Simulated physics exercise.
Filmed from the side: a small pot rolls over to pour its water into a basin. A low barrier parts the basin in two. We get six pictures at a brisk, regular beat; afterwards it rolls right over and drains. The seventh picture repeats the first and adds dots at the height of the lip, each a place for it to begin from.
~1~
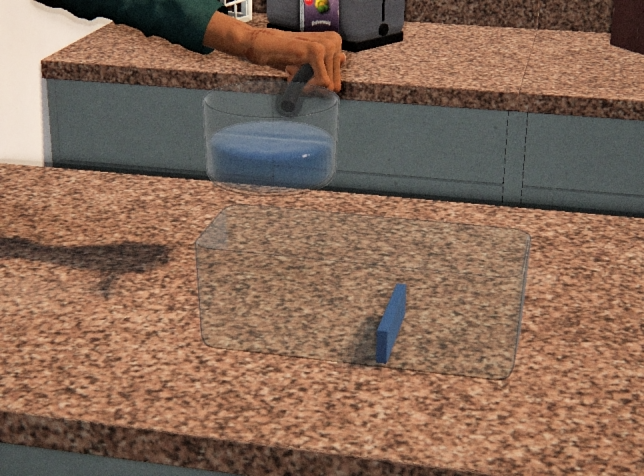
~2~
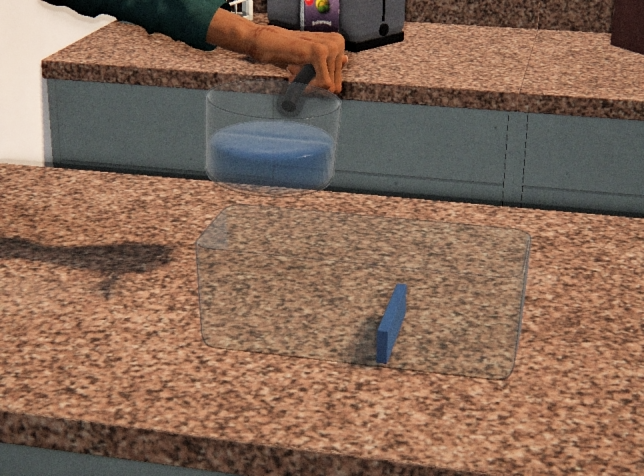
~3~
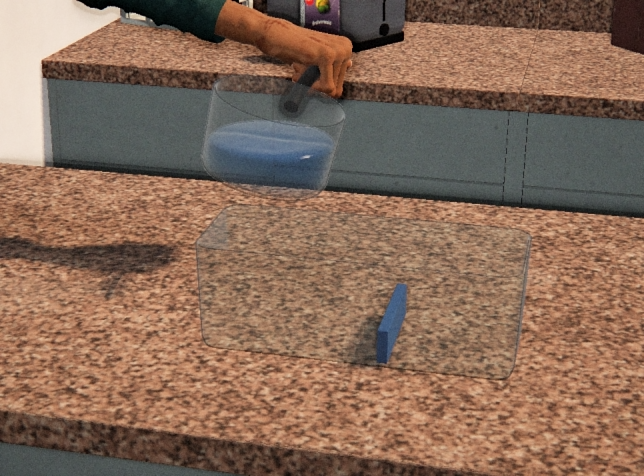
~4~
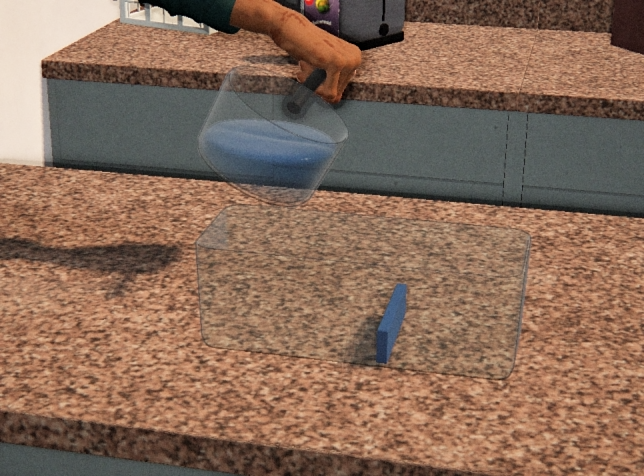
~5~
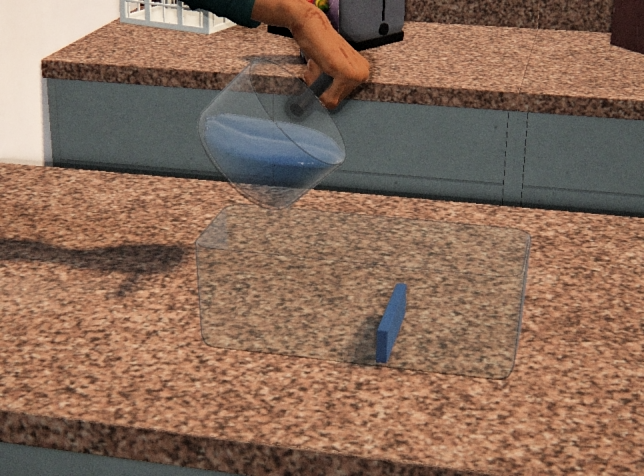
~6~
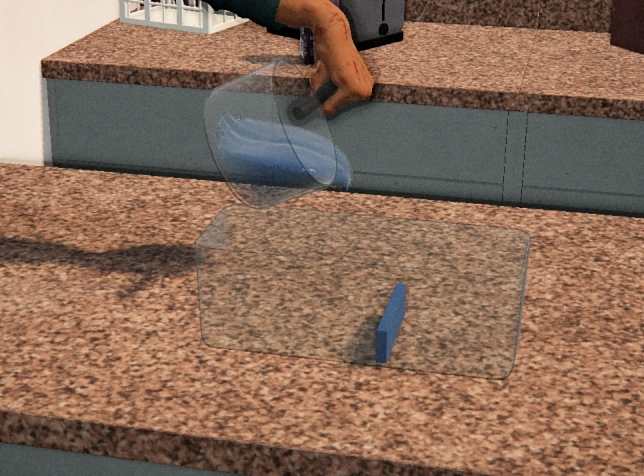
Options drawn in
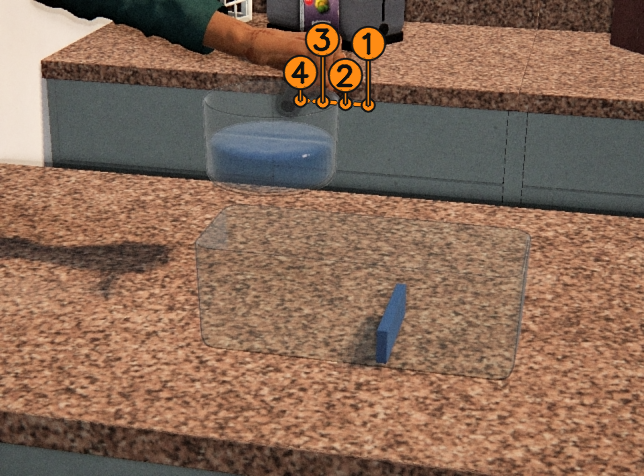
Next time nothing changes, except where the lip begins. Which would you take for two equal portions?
Go for 1.
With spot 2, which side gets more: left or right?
More ends on the left.
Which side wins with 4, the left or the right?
The left side.
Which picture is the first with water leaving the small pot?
In picture 6.
On the marked copy, 1 at (368, 105); 2 at (345, 103); 3 at (322, 101); 4 at (300, 100).
Choosing 1, about 53 % ends left of the wall and 46 % right of it.
Choosing 2, about 84 % ends left of the wall and 14 % right of it.
Choosing 3, about 88 % ends left of the wall and 9 % right of it; 3 % is lost outside.
Choosing 4, about 82 % ends left of the wall and 13 % right of it; 5 % is lost outside.
